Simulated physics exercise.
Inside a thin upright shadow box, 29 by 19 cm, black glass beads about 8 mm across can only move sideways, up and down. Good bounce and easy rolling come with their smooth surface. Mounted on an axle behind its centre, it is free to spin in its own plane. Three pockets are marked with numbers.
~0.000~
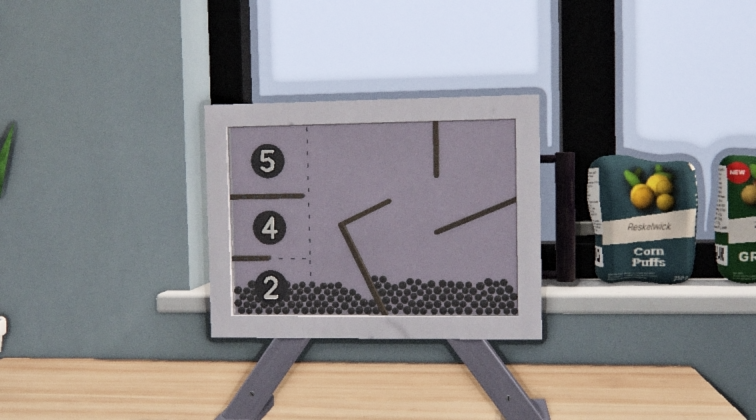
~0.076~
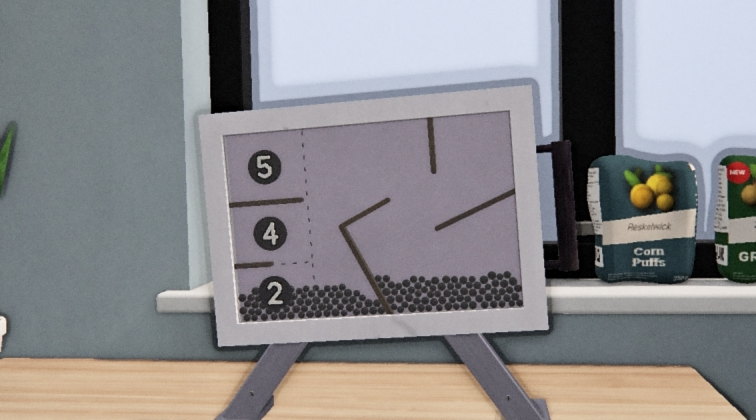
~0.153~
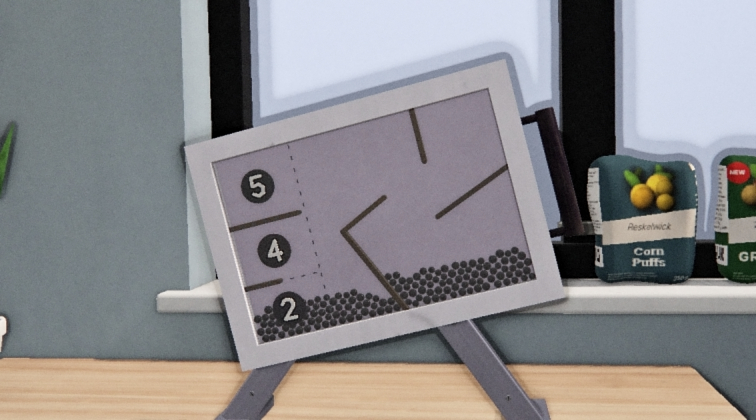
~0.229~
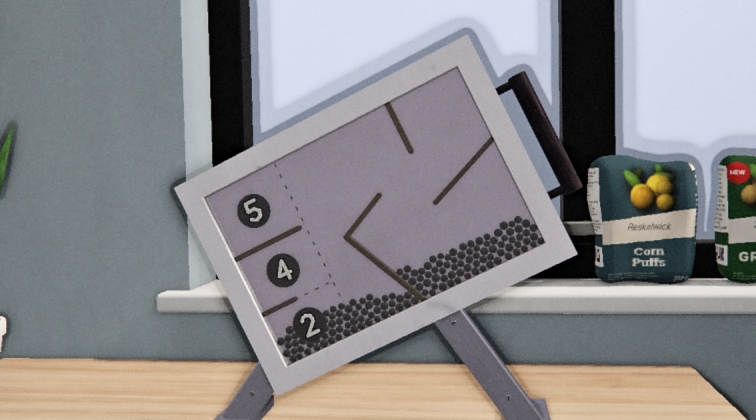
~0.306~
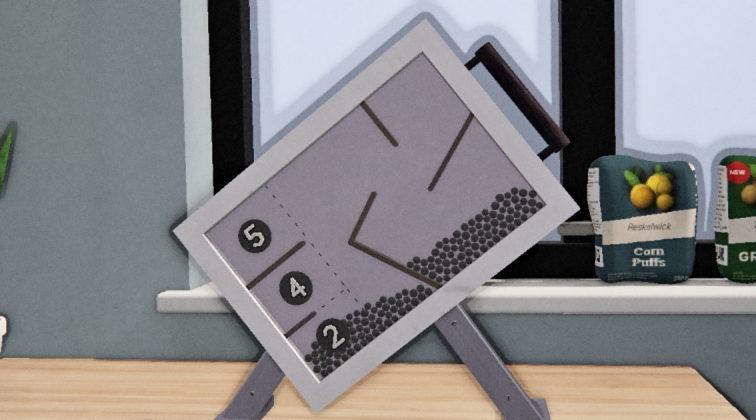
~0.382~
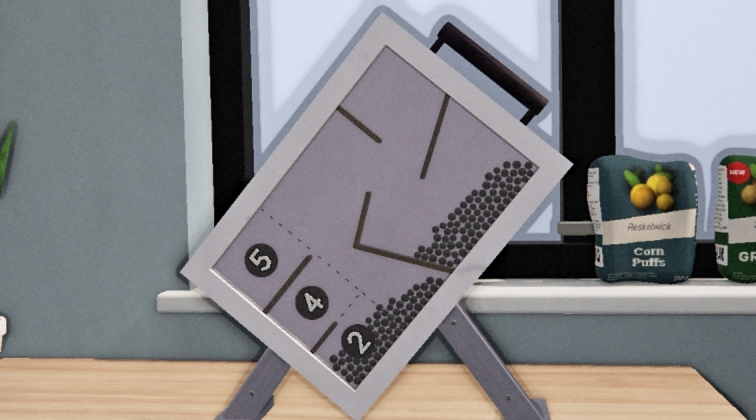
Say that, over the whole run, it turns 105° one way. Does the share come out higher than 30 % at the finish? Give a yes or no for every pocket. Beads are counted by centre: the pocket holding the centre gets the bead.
Pocket 2: Yes; pocket 4: No; pocket 5: No.
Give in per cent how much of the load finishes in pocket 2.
Roughly 35 percent.
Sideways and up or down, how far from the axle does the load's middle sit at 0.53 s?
Roughly 6 centimetres to the right and 4 centimetres below.
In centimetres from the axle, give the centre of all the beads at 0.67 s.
The middle sits around 6 cm right of it and 3 cm below it.
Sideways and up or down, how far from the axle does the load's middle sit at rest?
About 5 cm right and 4 cm below.
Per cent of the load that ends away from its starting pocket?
Close to 20 % end up somewhere else.
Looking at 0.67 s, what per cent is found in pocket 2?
The share there is some 45 per cent.
By 0.53 s, it stands 74° anticlockwise; the beads' middle is 6 cm right of and 4 cm below the centre; no. 2, 40 %.
By 0.67 s, it stands 96° anticlockwise; the beads' middle is 6 cm right of and 3 cm below the centre; no. 2, 45 %.
By 0.80 s, it stands 105° anticlockwise; the beads' middle is 6 cm right of and 3 cm below the centre; no. 2, 40 %, no. 4, 5 %.
All still by 2.1 s, it stands 105° anticlockwise; no. 2, 35 %, no. 4, 15 %, no. 5, 5 %, elsewhere 50 %.
